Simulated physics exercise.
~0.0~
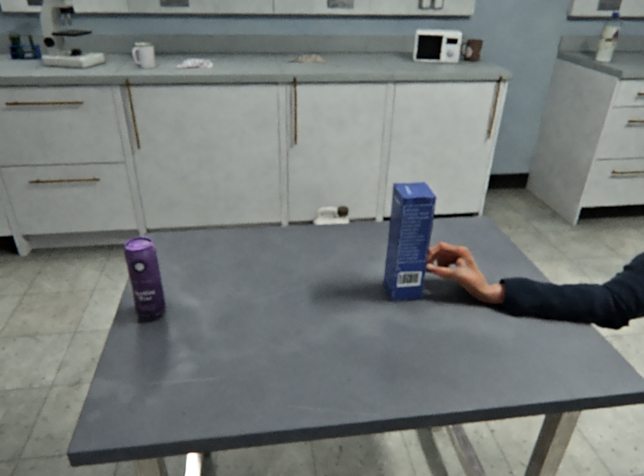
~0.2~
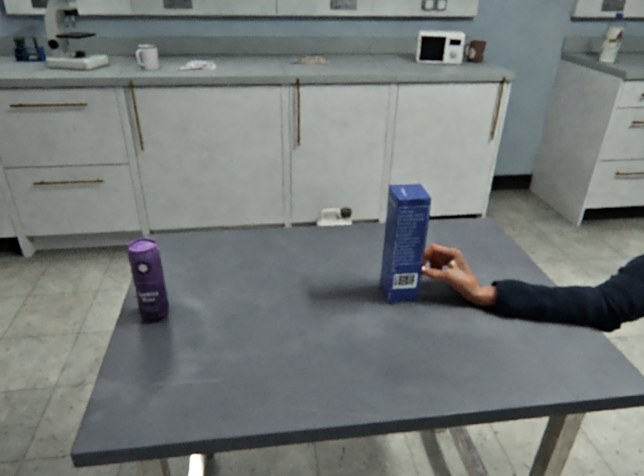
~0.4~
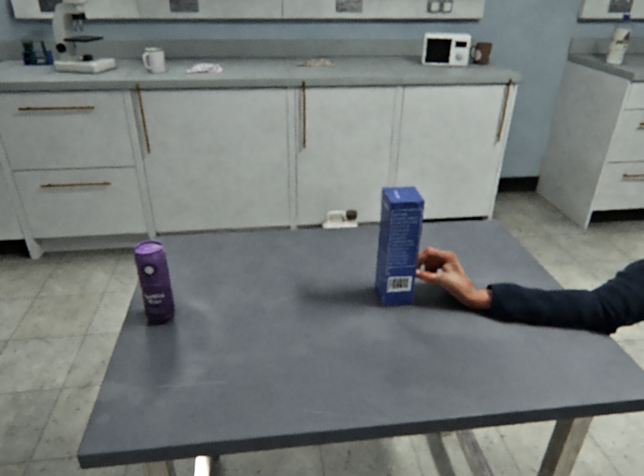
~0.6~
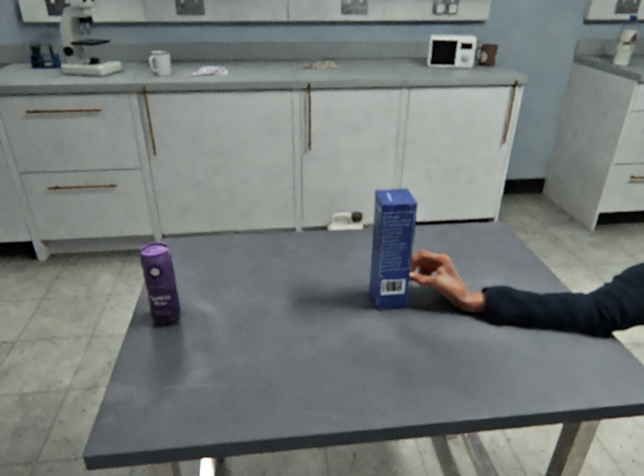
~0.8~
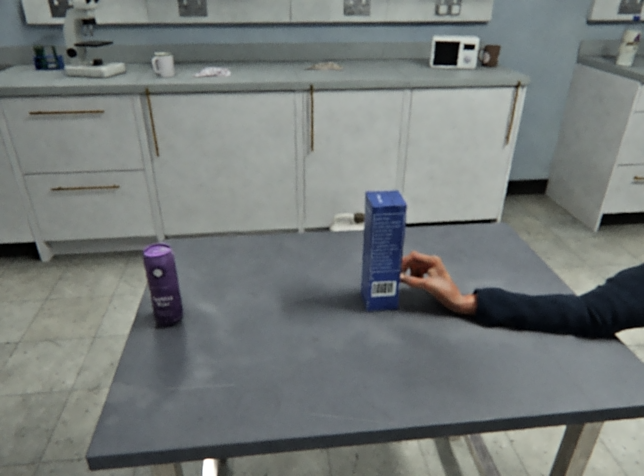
A hand reached in from the right and gently pushed a tall blue carton a short way left across a gray table, and it stayed upright, while a purple can stood untouched near the table's left side.
